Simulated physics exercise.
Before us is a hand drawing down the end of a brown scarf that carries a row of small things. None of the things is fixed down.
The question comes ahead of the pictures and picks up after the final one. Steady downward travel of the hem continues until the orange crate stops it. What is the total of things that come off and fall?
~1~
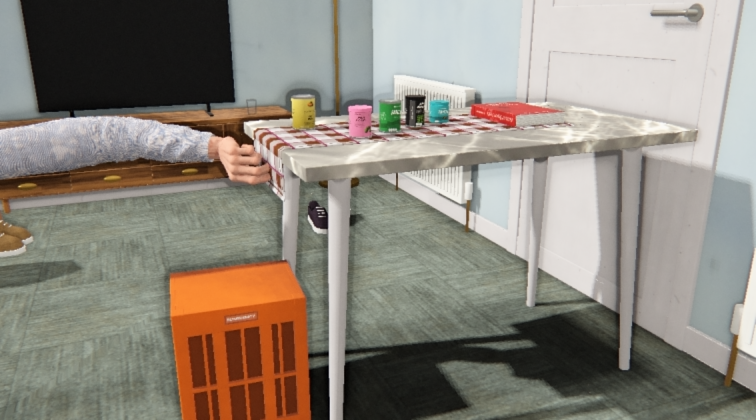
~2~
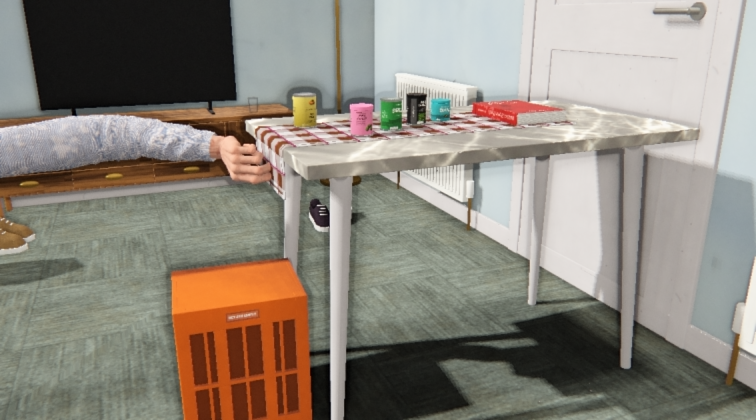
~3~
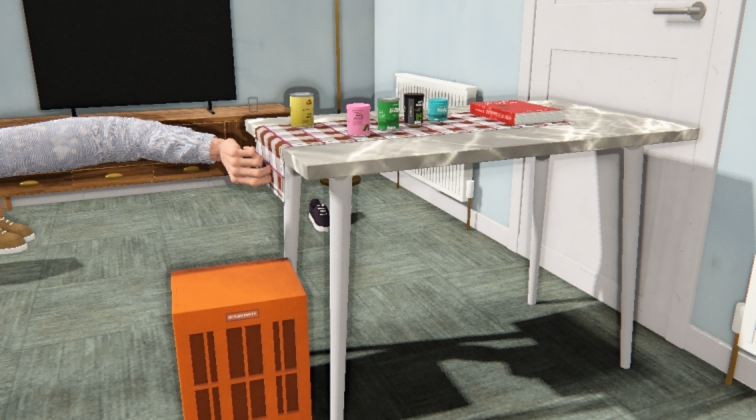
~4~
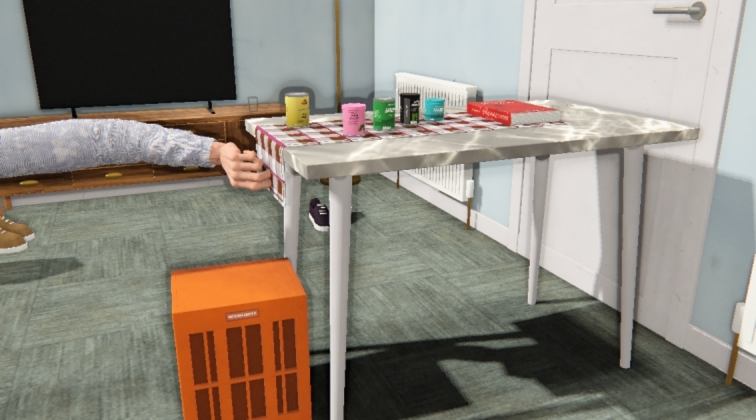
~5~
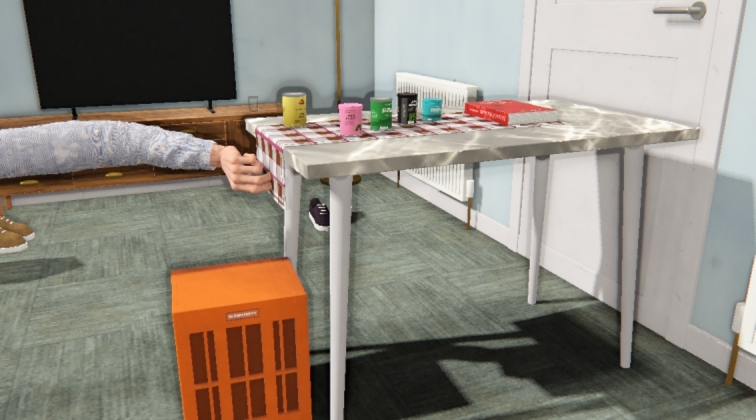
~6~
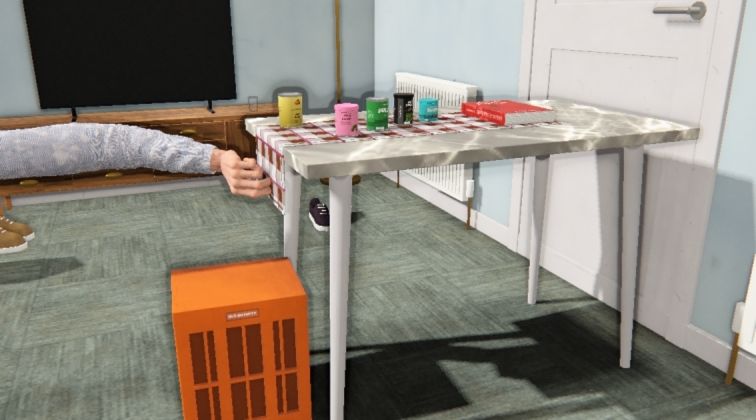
The total is two.
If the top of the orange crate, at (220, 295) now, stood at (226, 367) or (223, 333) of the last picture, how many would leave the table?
Counts: 4, 3.
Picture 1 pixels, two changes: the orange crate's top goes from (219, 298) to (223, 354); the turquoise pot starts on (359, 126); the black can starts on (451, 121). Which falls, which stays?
So the turquoise pot leaves, and the black can stays there.
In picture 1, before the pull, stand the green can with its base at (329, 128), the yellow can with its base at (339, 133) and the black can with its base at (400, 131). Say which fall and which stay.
The green can topples down, the yellow can topples down, and the black can stays put.
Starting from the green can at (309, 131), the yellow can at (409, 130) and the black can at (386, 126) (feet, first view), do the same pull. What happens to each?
The green can ends up off, the yellow can ends up on top and the black can ends up on top.
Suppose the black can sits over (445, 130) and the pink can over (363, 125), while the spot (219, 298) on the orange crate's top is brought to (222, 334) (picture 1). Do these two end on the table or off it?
Black can: Safe; pink can: Lost.
A little later, hem near (272, 244); yellow can gone.
Next, hem on the crate; yellow can and pink can gone.
When it is over, hem on the crate; yellow can and pink can gone. The table loses two.
